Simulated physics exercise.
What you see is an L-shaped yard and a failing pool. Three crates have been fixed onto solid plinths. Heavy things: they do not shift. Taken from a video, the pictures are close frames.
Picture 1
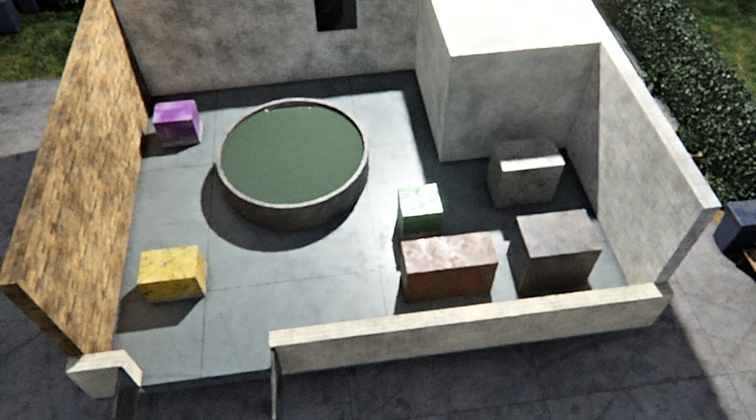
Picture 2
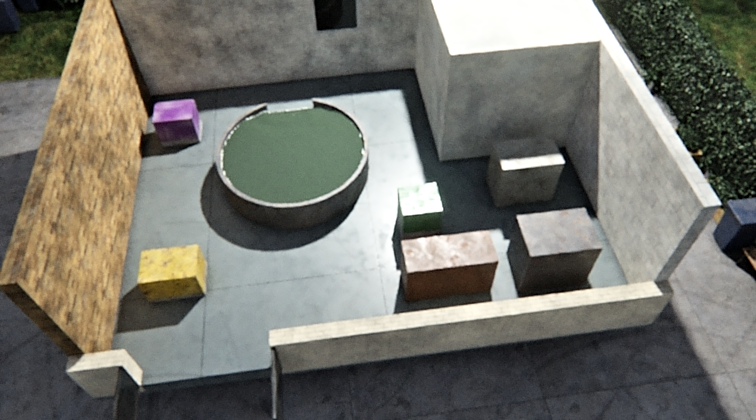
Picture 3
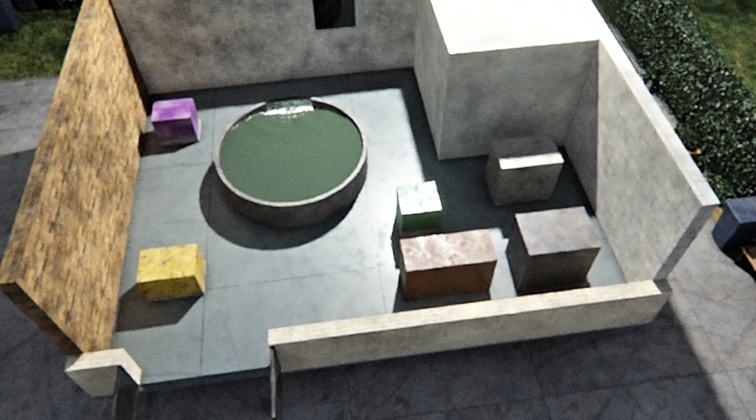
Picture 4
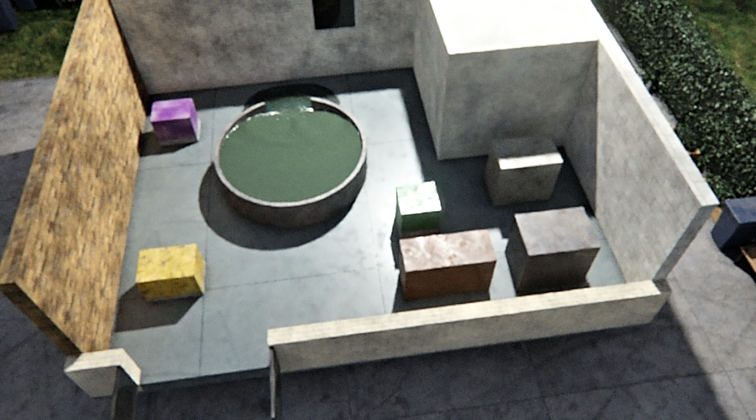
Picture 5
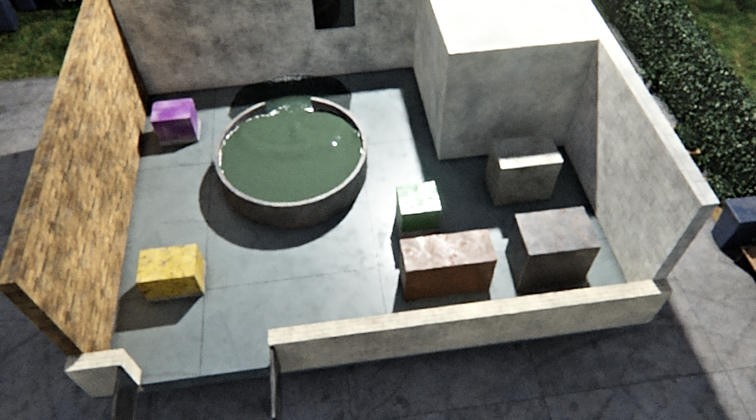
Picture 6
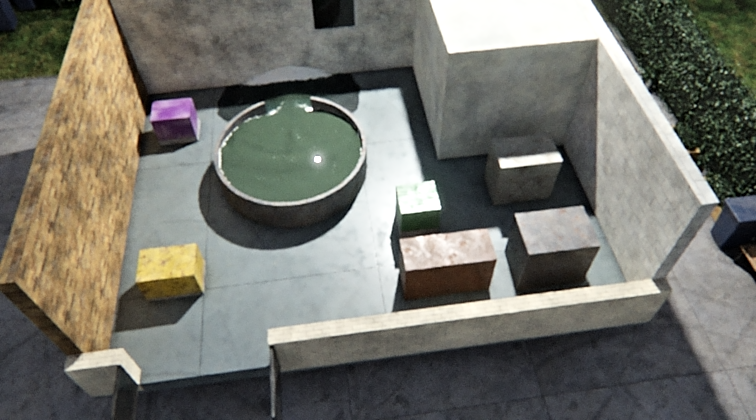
Green water fills a round, raised pool in a walled, L-shaped paved yard, seen from high above by a still camera. Purple and yellow blocks sit at left, green and reddish-brown ones right of centre, and two grey ones farther right, all motionless. The water lies calm, then a gap opens in the pool's far rim and water pours out, rippling the surface and spreading darkly along the back wall.
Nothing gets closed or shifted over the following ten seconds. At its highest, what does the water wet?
Outcome: Yellow crate: Touched; purple crate: Touched; green crate: Untouched.
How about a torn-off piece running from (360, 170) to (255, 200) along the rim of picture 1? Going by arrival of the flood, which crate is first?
The green one, by my reading.
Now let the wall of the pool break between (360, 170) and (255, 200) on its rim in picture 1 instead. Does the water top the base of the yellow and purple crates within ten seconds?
First the yellow crate: It gets reached; then the purple crate: It is never reached.
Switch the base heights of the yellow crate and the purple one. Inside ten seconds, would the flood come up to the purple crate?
I'd say purple gets swamped.
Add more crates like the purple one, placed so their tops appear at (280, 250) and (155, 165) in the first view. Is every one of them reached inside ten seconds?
Crate one avoids the flood; crate two is touched by the flood.
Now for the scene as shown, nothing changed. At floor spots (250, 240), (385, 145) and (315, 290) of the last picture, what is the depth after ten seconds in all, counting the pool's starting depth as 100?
Respectively near 10, 12 and 10 per cent.
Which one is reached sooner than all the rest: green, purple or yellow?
It's the purple-painted one here.
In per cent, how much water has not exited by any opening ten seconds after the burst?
Roughly 96 %.
A moment on, water covers 10 % of the floor; the yellow crate not reached, the purple crate not reached, the green crate not reached.
Next, water covers 20 % of the floor; the yellow crate not reached, the purple crate water round its plinth, the green crate not reached.
Then, water covers 35 % of the floor; the yellow crate not reached, the purple crate water round its plinth, the green crate water round its plinth.
Later, water covers 75 % of the floor; the yellow crate water round its plinth, the purple crate water round its plinth, the green crate water round its plinth.
In the end, water covers 95 % of the floor; the yellow crate was topped, the purple crate was topped, the green crate stayed above the water.
